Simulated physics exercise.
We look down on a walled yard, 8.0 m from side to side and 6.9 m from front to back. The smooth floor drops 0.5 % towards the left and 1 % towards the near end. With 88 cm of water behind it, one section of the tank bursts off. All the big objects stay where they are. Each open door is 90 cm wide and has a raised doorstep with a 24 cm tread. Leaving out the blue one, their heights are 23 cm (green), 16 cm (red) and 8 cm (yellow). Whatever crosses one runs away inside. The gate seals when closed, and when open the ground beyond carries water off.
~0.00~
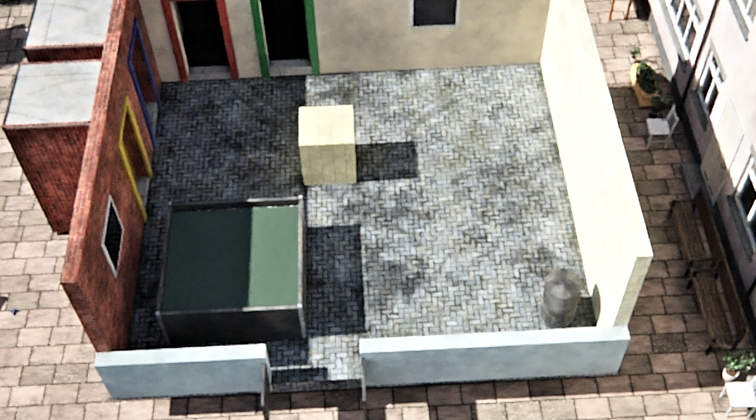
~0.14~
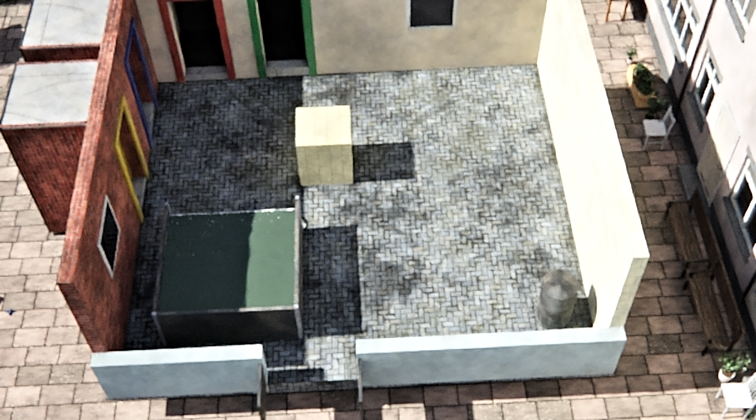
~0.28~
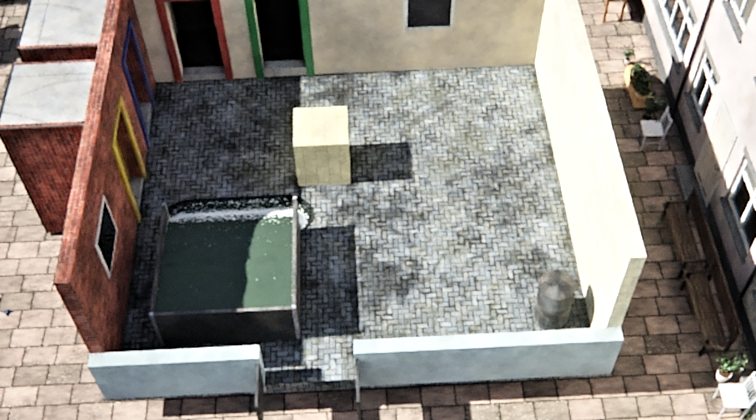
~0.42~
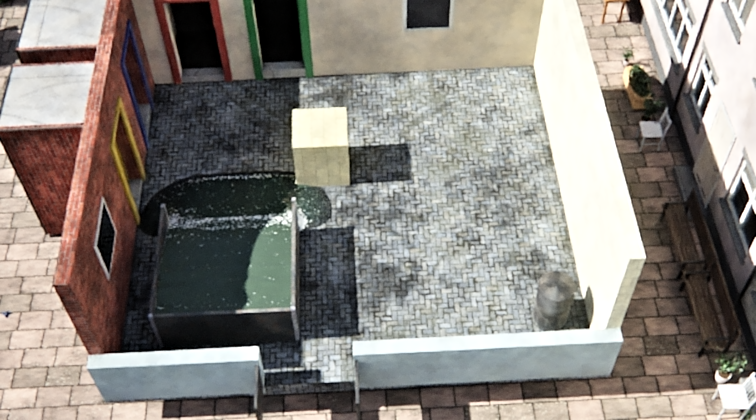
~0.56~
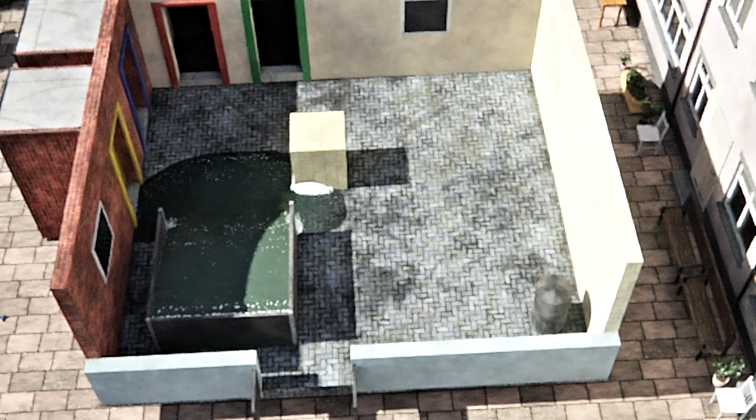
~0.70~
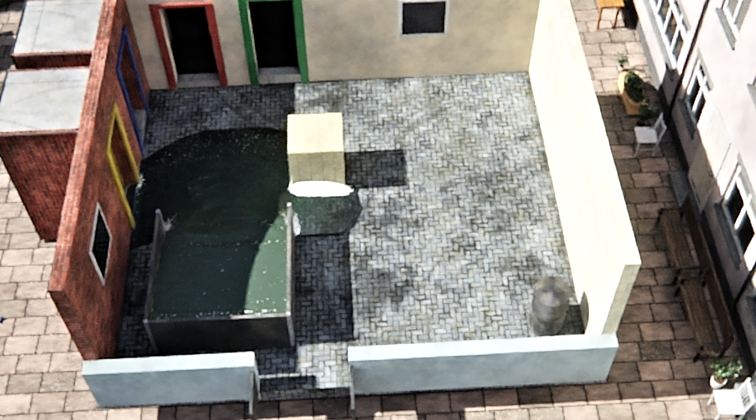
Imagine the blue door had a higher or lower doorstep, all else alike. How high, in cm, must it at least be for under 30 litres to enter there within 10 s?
At least 26 cm or so.
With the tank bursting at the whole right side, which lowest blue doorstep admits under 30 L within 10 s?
Then roughly 14.0 cm.
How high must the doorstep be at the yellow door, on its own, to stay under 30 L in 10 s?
Roughly 15 cm at yellow.
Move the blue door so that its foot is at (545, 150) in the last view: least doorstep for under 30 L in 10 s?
About 9.0 cm.
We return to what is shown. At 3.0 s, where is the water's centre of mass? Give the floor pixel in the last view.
Around (248, 174).
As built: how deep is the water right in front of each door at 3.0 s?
In cm: Blue 32, green 34, red 40, yellow 12.
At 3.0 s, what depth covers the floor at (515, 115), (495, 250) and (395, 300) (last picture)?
In that order: 0, 2 and 1 cm.
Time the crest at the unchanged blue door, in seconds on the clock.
Near 3.2 s.
After 1.4 s water covers 30 % of the floor, deepest (50 cm) near (151, 91); 15 cm at the blue door, 0 litres in over its 20 cm doorstep.
After 3.0 s water covers 60 % of the floor, deepest (42 cm) near (211, 88); 32 cm at the blue door, 13 litres in over its 20 cm doorstep.
After 10.0 s water covers 95 % of the floor, deepest (16 cm) near (523, 364); 5 cm at the blue door, 69 litres in over its 20 cm doorstep.
At the blue door as built, the water arrived by 1.0 s and peaked near 34 cm at 3.2 s.
With a doorstep of 23.5 cm, 43 litres would have come in within the 10 s; with 31.5 cm, 12 litres. So under 30 litres takes about 26 cm.
